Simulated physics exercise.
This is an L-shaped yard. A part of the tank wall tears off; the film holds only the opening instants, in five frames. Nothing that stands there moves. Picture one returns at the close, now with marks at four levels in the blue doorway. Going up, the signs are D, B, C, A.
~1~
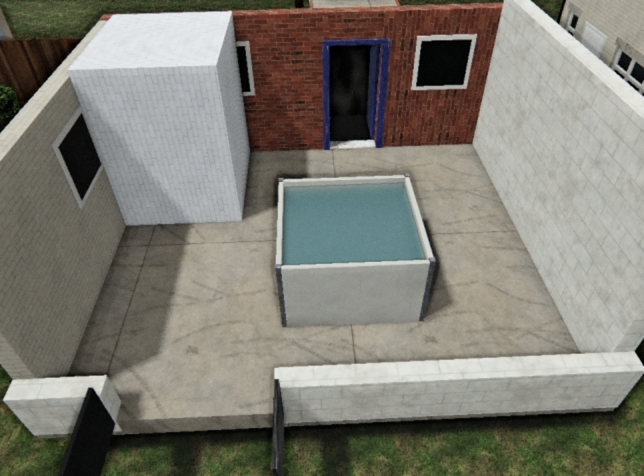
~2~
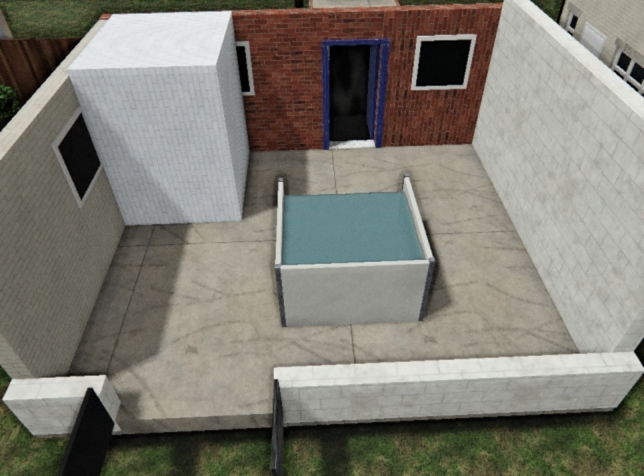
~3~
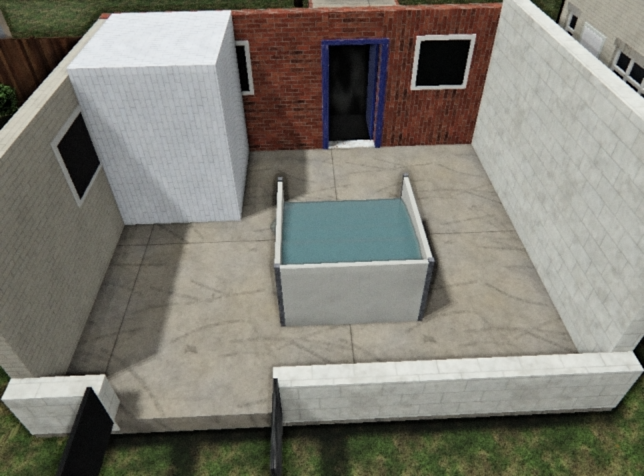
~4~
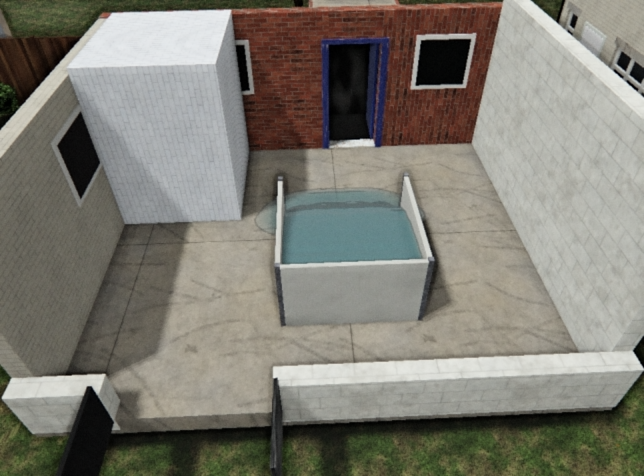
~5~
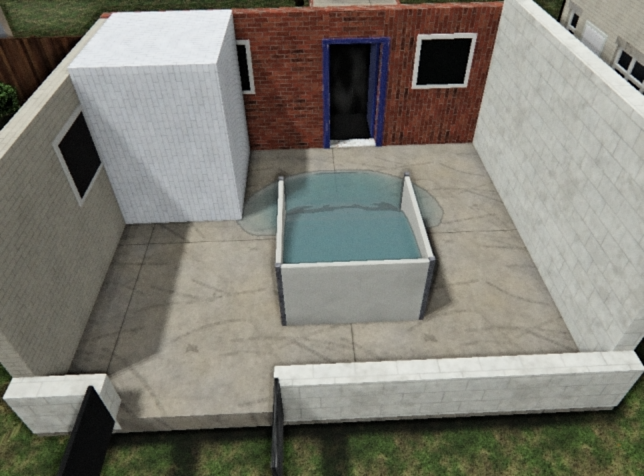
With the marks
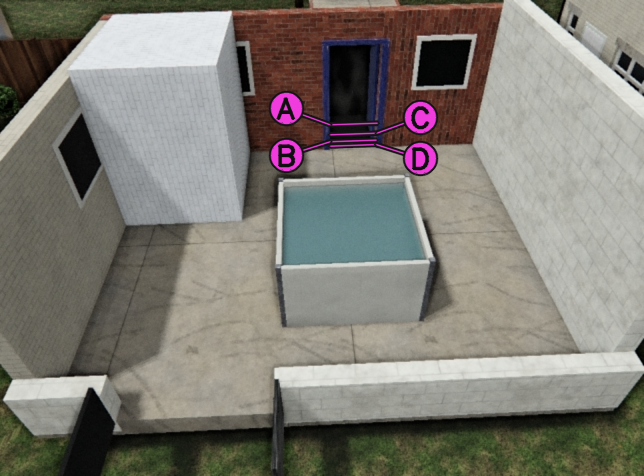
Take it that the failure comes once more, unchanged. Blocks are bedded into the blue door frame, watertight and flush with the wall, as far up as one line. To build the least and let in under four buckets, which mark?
Choose A.
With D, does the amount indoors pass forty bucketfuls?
Yes.
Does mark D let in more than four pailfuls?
Yes.
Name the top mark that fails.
Mark C.
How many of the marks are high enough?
One of them.
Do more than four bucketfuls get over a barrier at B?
Yes.
In magenta, A at (353, 123); B at (353, 140); C at (353, 134); D at (353, 145); from the bottom up D, B, C, A.
With A, a splash gets over, under a bucket.
With B, dozens of bucketfuls pour in.
With C, some 15 bucketfuls get in.
With D, dozens of bucketfuls pour in.
